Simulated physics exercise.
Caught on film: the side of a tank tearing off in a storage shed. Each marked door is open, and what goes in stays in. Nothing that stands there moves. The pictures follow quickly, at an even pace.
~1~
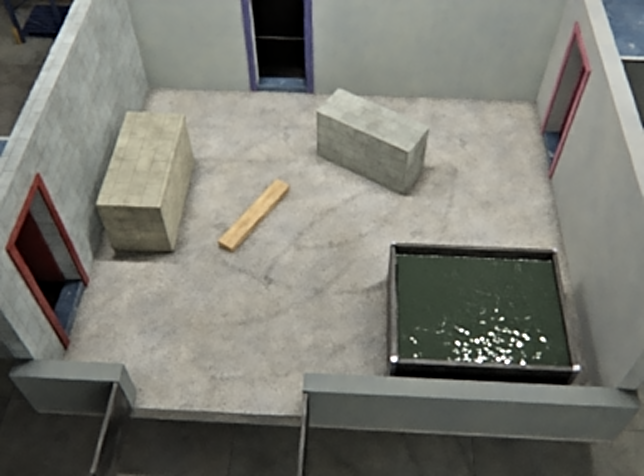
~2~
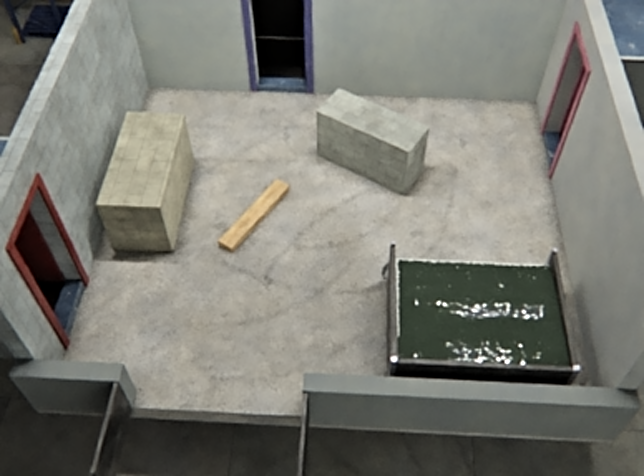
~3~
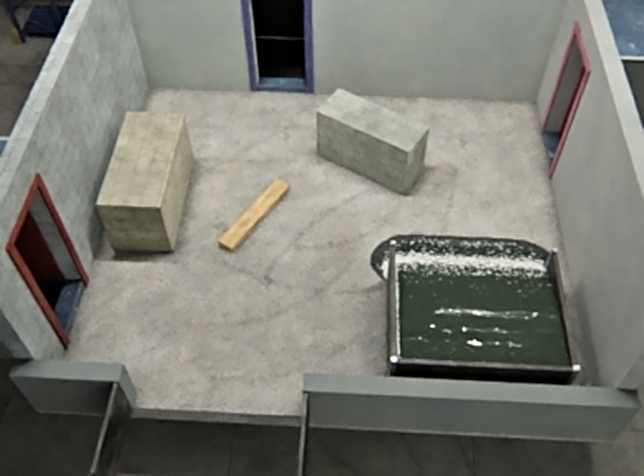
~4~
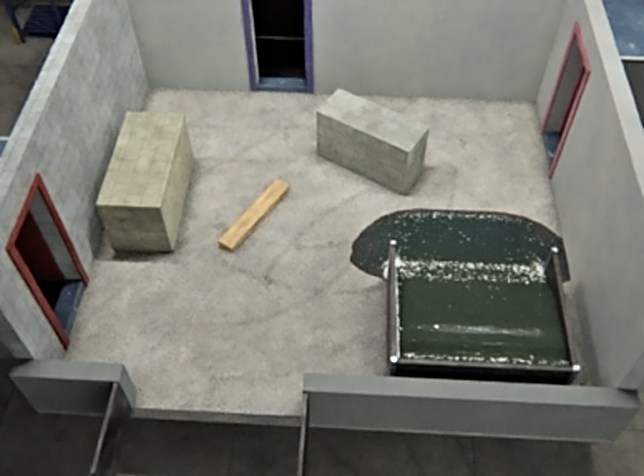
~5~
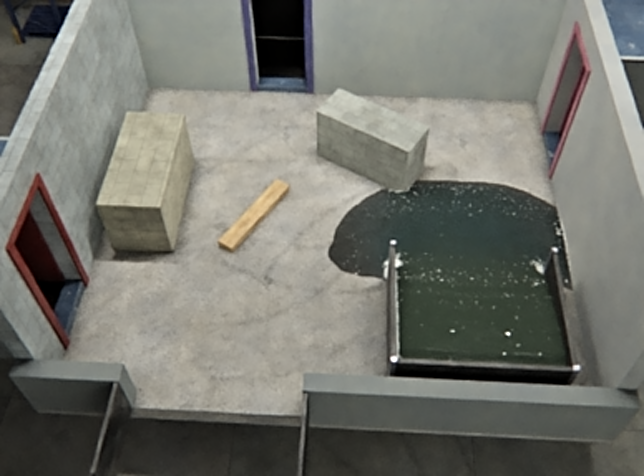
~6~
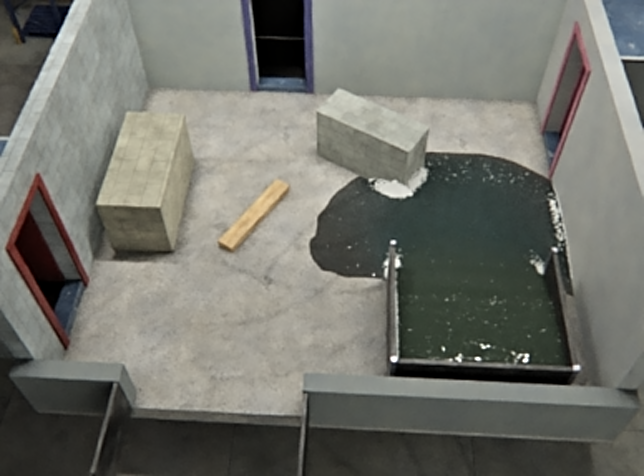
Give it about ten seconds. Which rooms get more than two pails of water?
One by one: The blue door holds within the limit; the pink door floods; the red door holds within the limit.
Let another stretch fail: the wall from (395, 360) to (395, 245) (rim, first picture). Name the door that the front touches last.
The one in pink.
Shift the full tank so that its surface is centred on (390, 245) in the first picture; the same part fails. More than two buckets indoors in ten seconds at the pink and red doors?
In short: The pink door lets more in; the red door lets less in.
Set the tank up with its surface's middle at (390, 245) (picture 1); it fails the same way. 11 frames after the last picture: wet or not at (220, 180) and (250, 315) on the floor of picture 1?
As listed: Wet, dry.
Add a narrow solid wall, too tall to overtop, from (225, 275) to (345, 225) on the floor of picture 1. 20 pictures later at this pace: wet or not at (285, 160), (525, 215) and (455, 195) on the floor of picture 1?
In that order: Covered, under water, wet.
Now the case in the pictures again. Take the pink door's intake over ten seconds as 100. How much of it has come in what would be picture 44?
About 100 per cent.
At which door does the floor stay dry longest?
The red-painted one.
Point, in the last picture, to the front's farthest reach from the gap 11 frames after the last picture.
Close to (182, 116).
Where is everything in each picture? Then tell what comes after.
In the first frame, still water in the tank at (478, 306).
In the second frame, the front is at a hidden place, out from the gap on the tank's far side.
In the third frame, water pours out on the tank's far side and has run to a hidden place.
In the fourth frame, water pours out on the tank's far side and has run to (563, 248).
In the fifth frame, water pours out on the tank's far side and has run to (543, 205).
In the sixth frame, water pours out on the tank's far side and has run to (488, 159).
A moment on, water covers 35 % of the floor; the blue door not reached, the pink door wet at the sill, nothing in, the red door not reached.
Next, water covers 50 % of the floor; the blue door not reached, the pink door under two buckets in, the red door not reached.
Then, water covers 65 % of the floor; the blue door wet at the sill, nothing in, the pink door far over two buckets in, the red door not reached.
Later, water covers 80 % of the floor; the blue door under two buckets in, the pink door far over two buckets in, the red door wet at the sill, nothing in.
In the end, water covers 95 % of the floor; the blue door under two buckets in, the pink door far over two buckets in, the red door wet at the sill, nothing in.
